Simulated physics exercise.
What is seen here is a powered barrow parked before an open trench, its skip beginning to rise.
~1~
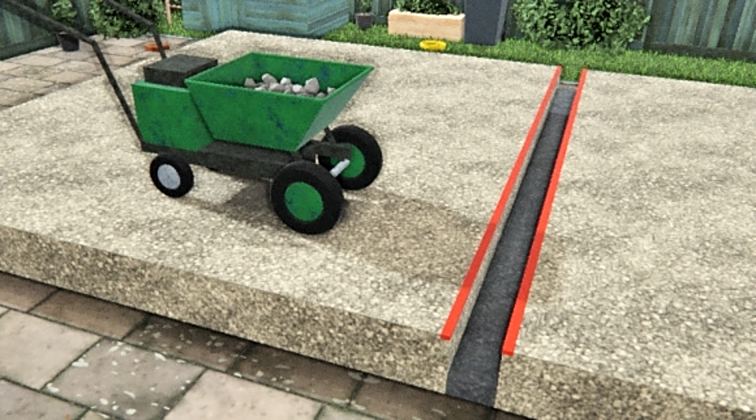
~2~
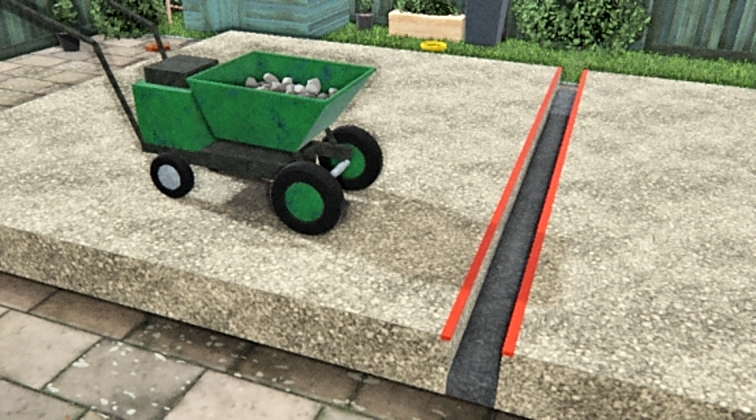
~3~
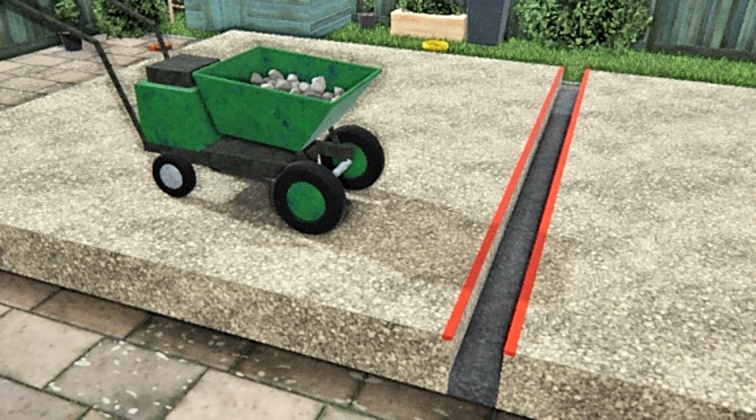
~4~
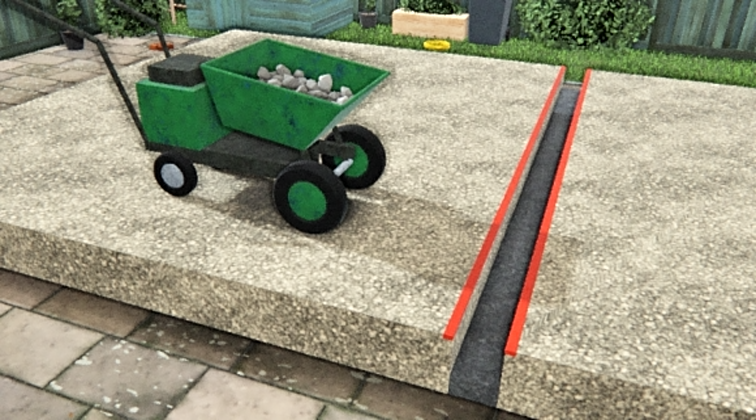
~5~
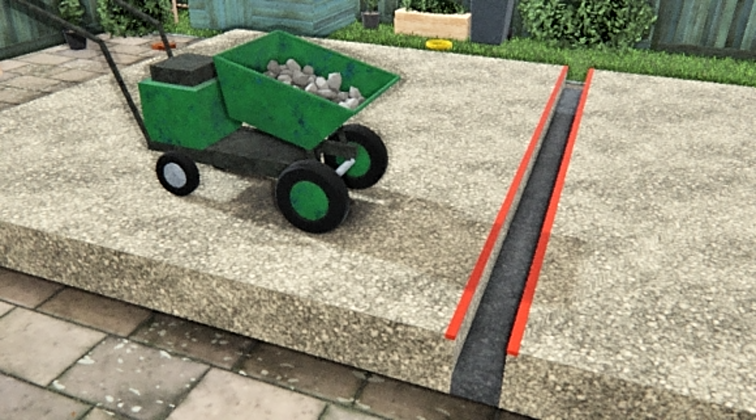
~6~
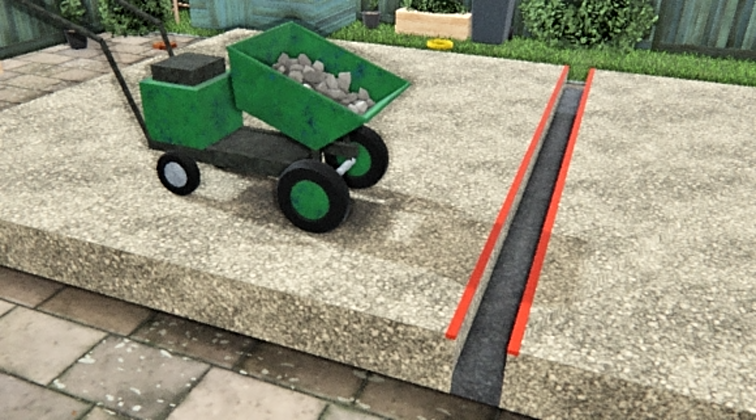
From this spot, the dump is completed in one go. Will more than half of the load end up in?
Predicted result: Mostly out.
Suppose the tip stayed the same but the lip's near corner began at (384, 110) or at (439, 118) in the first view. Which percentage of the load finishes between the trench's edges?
The shares come out close to 90 and 20 per cent, in that order.
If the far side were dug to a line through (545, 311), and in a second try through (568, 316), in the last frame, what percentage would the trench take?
Result, try 1: 30 in a hundred; try 2: 30 in a hundred.
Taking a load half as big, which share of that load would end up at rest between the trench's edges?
It would be around 20 per cent.
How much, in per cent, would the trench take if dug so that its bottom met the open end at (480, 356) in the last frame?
About 20 %.
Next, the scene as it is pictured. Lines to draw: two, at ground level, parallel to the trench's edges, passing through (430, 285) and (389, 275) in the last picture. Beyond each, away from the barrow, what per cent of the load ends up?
Close to 60 % and 90 %, in that order.
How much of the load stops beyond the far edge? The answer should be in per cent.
0 %.
Shortly afterwards, skip tipped steeply; the whole lot in the skip.
Next, skip tipped right over; the bulk in the skip; a little short of the trench; only a few in or heaped over the trench; only a few falling.
Some moments later, skip tipped right over; near a quarter in the skip; near two thirds short of the trench; near a quarter in or heaped over the trench; only a few beyond it.
In the end, skip tipped right over; a little in the skip; near two thirds short of the trench; near a third in or heaped over the trench; only a few beyond it.
